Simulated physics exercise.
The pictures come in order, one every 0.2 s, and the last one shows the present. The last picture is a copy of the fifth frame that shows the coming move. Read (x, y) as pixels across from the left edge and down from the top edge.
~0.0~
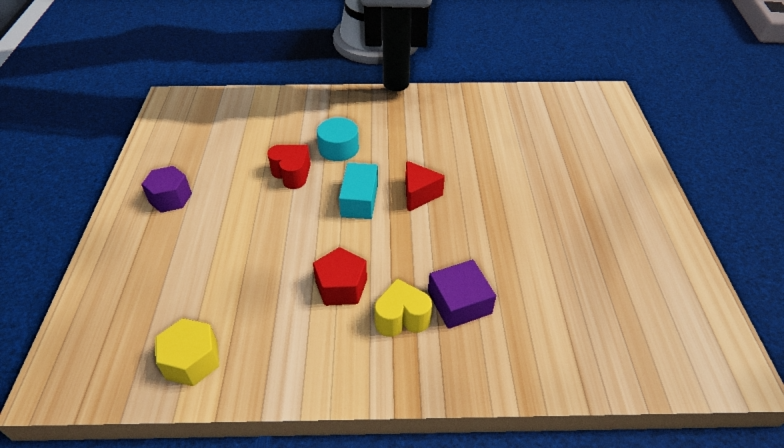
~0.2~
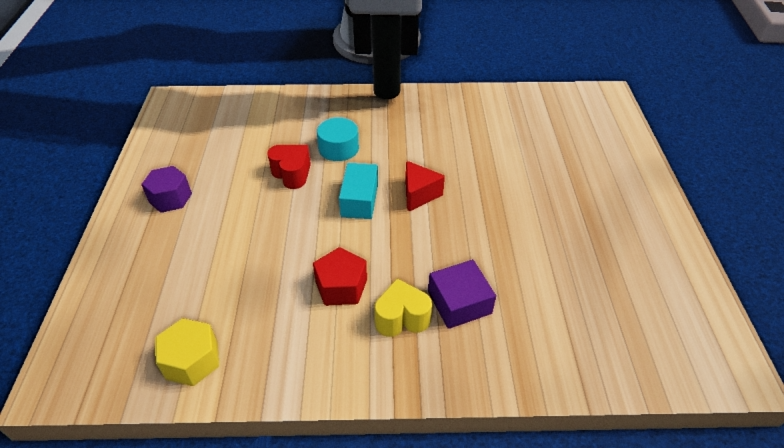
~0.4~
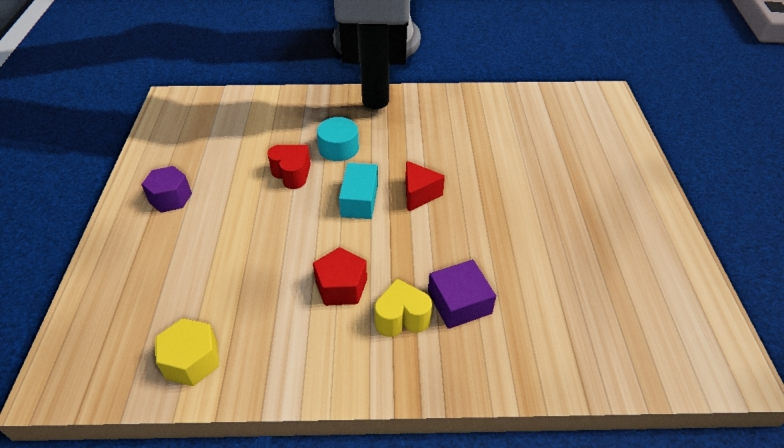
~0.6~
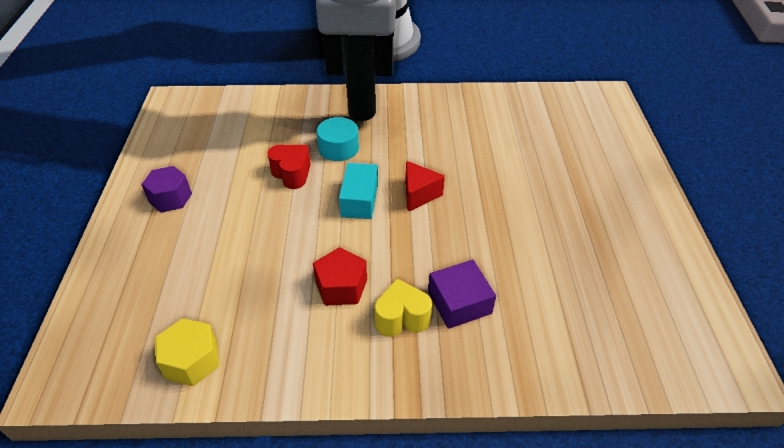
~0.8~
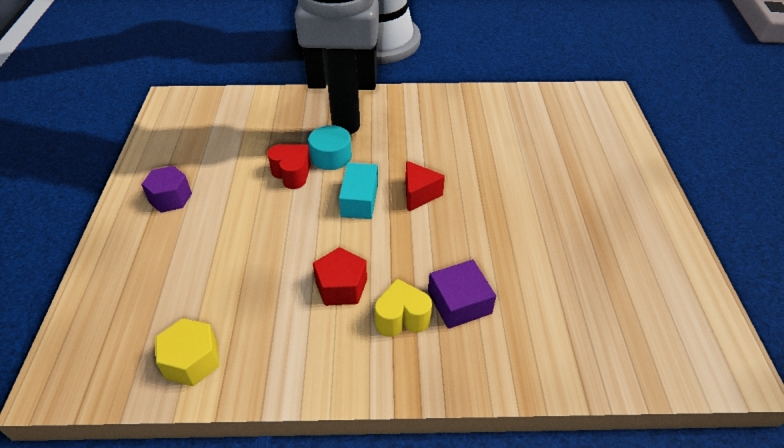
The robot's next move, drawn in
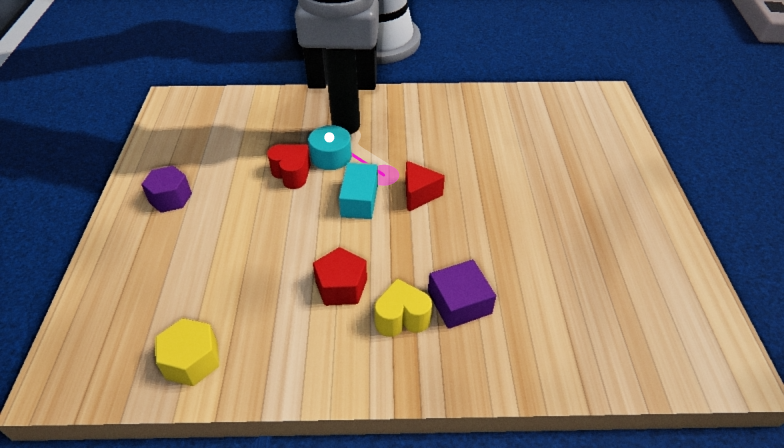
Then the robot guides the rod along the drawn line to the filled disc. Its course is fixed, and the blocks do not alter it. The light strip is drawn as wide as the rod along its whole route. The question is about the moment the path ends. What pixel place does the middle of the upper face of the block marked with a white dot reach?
The top centre is at (323, 152).
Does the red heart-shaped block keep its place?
In short: No.
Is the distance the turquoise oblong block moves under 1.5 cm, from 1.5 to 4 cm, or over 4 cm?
It ends under 1.5 cm away.
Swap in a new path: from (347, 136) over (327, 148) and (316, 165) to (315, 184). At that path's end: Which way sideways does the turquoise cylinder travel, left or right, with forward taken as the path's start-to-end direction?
Its sideways move is to the left.
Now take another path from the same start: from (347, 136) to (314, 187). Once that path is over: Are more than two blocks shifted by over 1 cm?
My answer is no.
The drawn path runs from (347, 136) by way of (347, 151) and (365, 163) to (384, 175); the dot is on the turquoise cylinder.
What follows on the original path. Halfway along, rod (356, 149); red heart-shaped block (279, 161); turquoise cylinder (323, 152).
At the end, rod (384, 167); red heart-shaped block (279, 161); turquoise cylinder (323, 152); turquoise oblong block not moved.
